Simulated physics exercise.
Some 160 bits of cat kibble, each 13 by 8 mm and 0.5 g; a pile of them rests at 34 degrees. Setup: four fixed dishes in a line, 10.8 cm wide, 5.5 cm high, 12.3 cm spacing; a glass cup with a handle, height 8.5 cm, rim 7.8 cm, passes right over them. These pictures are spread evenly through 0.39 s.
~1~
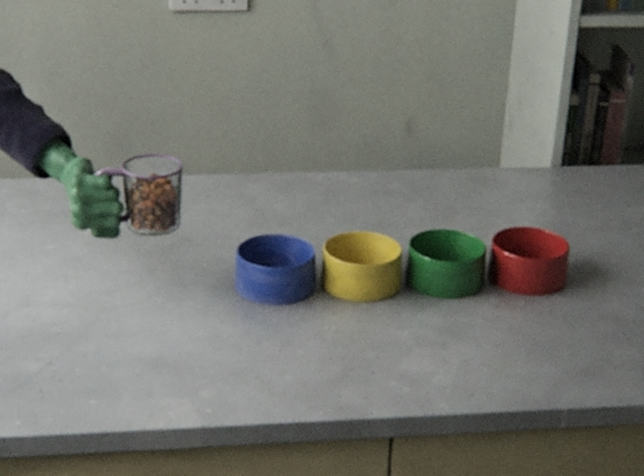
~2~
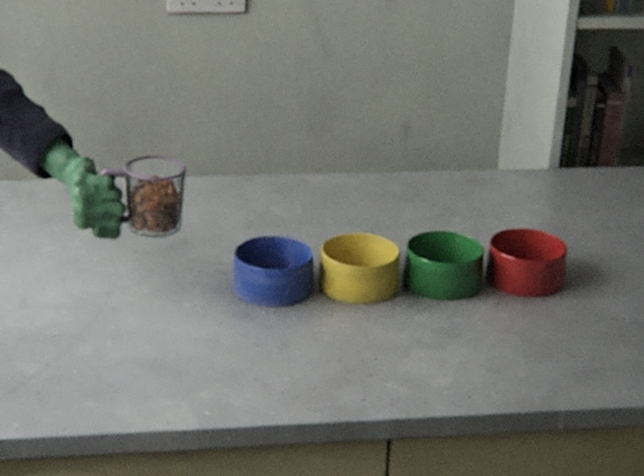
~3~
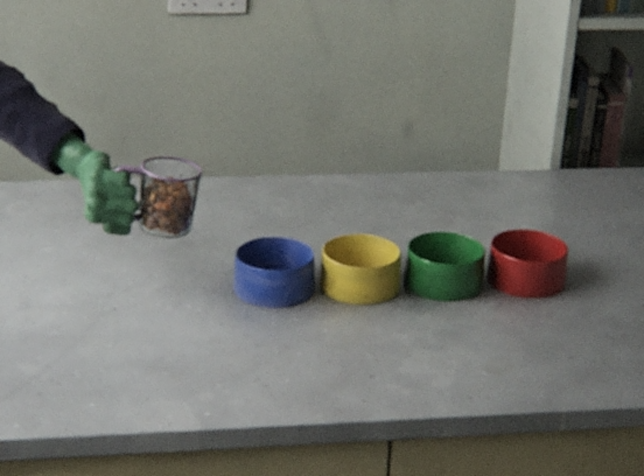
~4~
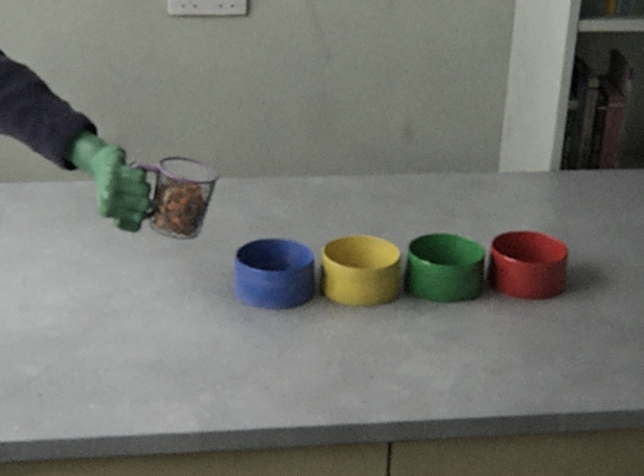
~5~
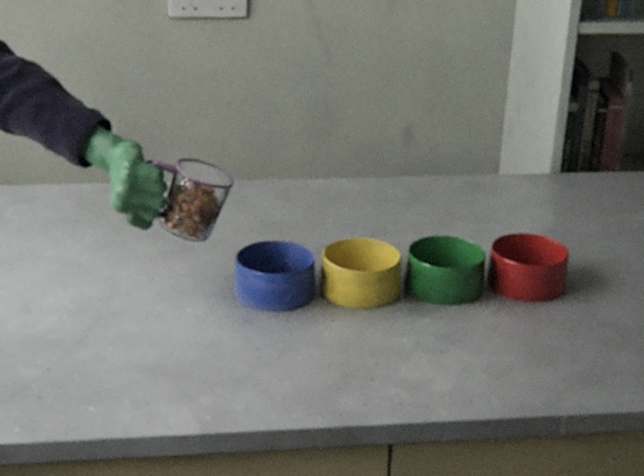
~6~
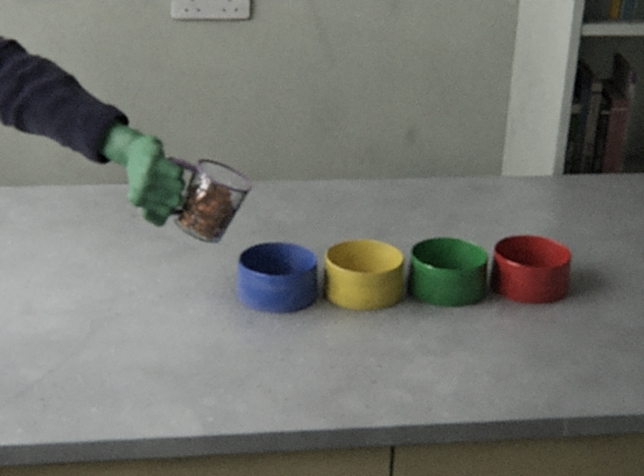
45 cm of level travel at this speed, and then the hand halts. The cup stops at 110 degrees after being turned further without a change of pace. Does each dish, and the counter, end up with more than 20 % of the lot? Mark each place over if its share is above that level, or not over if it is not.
Red: Over, blue: Not over, green: Over, yellow: Not over, counter: Not over.
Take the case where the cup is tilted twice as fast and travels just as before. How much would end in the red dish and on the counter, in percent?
Red 10, counter 10.
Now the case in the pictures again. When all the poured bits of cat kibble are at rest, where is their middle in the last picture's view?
Est. centre at rest: (473, 280) px.
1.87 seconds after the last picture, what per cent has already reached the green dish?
Close to 55 per cent at that point.
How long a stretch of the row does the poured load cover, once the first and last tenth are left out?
It spans about 15 centimetres along the dishes.
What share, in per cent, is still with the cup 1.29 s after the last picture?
That would be some 65 per cent.
Then, 0.78 s after the last picture, tilt 83 degrees; cup holds 100 %.
Then, 1.29 s after the last picture, tilt 110 degrees; cup holds 65 %, green 35 %.
Then, 1.87 s after the last picture, tilt 110 degrees; cup holds 10 %, red 30 %, green 55 %.
In the end, red 40 %, blue 0 %, green 55 %, yellow 0 %, counter 10 %.
